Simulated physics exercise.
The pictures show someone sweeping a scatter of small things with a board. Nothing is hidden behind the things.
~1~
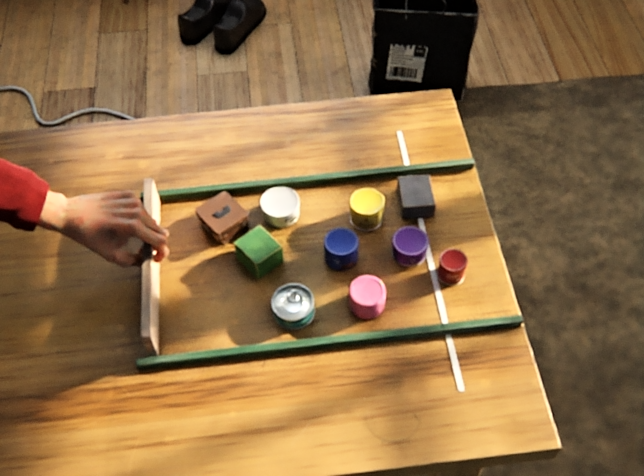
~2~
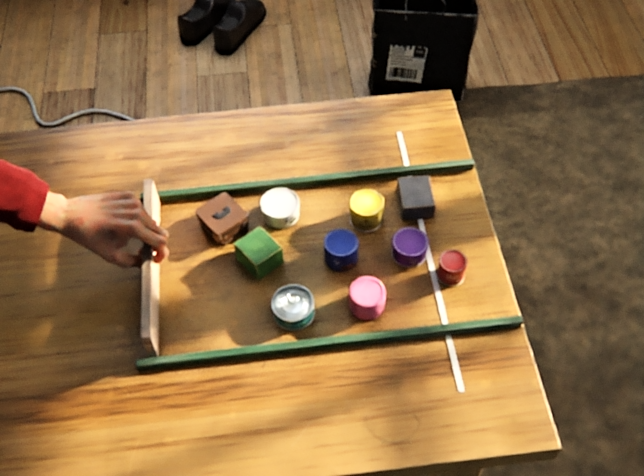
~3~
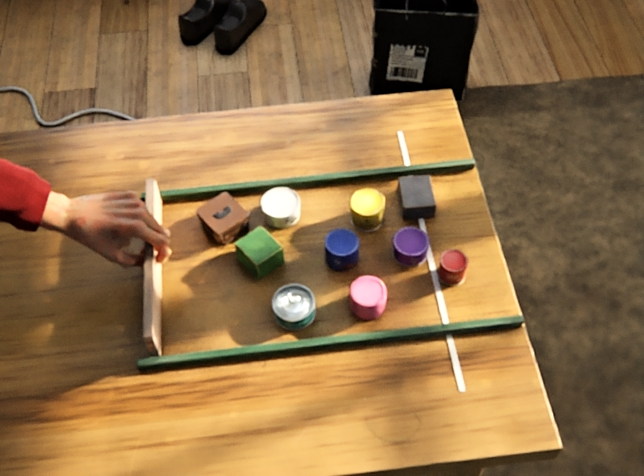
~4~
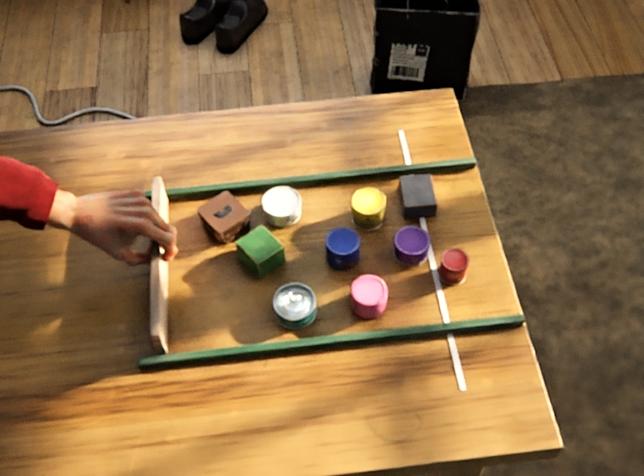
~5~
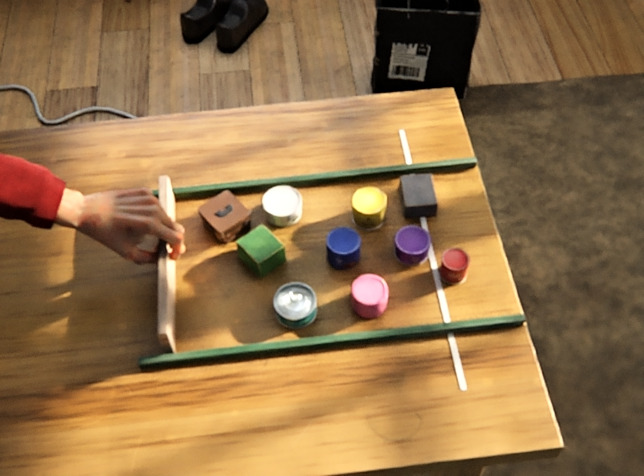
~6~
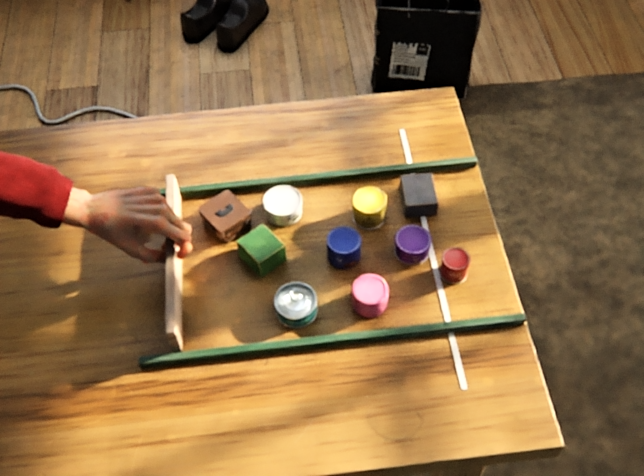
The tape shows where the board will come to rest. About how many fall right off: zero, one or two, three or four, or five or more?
Outcome: The number that fall off is one or two.
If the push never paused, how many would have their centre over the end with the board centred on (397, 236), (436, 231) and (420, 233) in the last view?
The counts: 0, 2 and 2.
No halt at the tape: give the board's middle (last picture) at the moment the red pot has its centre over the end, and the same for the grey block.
For the red pot at (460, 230), for the grey block at (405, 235).
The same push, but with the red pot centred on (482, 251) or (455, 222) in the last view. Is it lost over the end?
Place by place, it goes over; drops off.
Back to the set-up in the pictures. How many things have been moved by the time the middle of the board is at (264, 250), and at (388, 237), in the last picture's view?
3 and 10.
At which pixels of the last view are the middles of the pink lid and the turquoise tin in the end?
The pink lid stops around (503, 291); the turquoise tin around (463, 290).
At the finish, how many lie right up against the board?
3 of them.
Soon after, none off yet; red pot at rest near (455, 266); grey block at rest near (419, 195); purple pot at rest near (413, 245).
Then, none off yet; red pot at rest near (455, 266); grey block moving near (426, 196); purple pot at rest near (413, 245).
Further on, none off yet; red pot moved a little near (469, 267); grey block moved about its own width near (466, 190); purple pot moved well along near (471, 243).
By the end, the number that fall off is one or two; fallen, purple pot and grey block.
